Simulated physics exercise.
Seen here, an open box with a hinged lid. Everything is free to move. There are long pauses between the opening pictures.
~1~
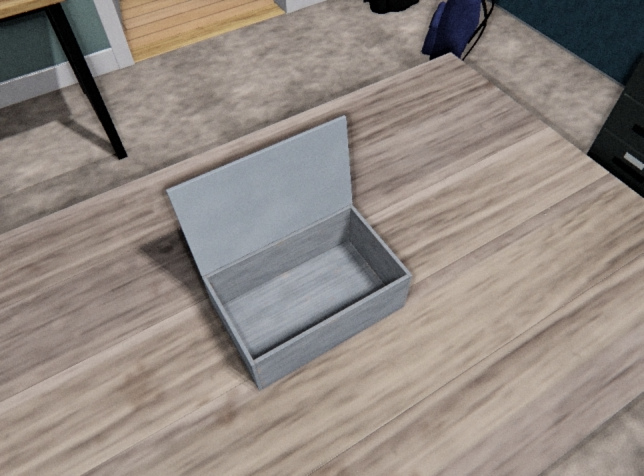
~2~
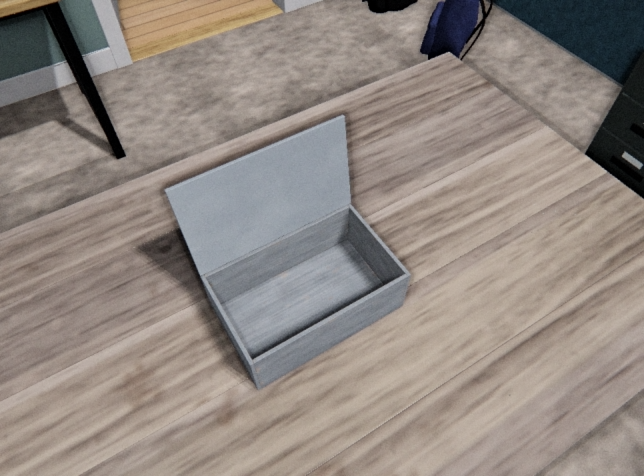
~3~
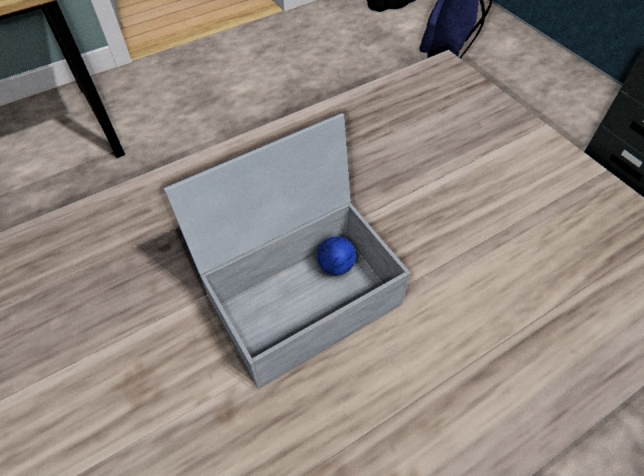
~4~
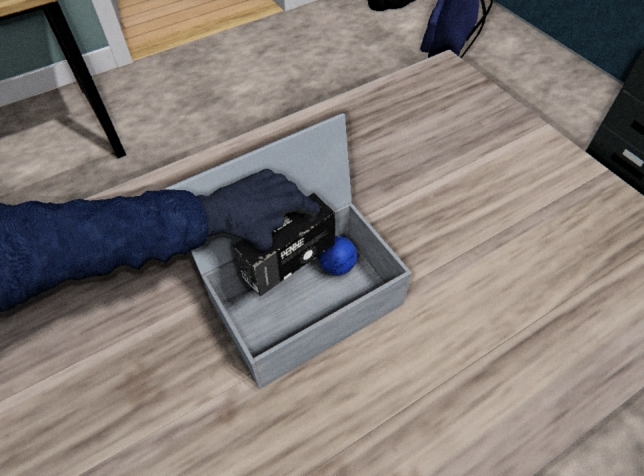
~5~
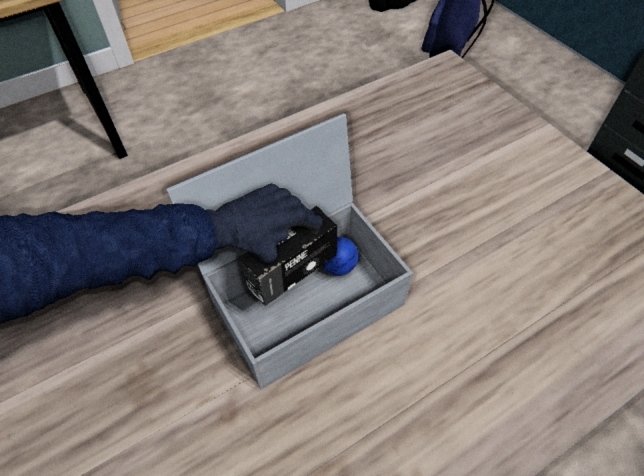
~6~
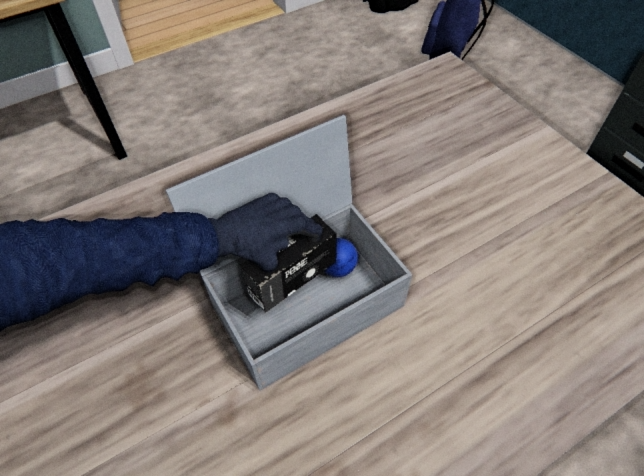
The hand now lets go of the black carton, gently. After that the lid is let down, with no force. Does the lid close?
In the end the lid closes.
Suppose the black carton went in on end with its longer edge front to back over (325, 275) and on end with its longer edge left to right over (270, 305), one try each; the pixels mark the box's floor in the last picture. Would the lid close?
First try: It shuts flat; second try: It will not close.
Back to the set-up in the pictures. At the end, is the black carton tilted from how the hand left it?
It keeps its pose.
Then, 0.90 s on from there, lid starting down; black carton shifted a little near (293, 292).
Then, 1.60 s on from there, lid 56° above the rim; black carton shifted a little near (293, 292).
Then, 2.00 s on from there, lid 12° above the rim; black carton shifted a little near (293, 292).
In the end, lid shut; moved from the start, black carton; blue ball unmoved. At the end, from the last picture's camera, black carton near (293, 292).
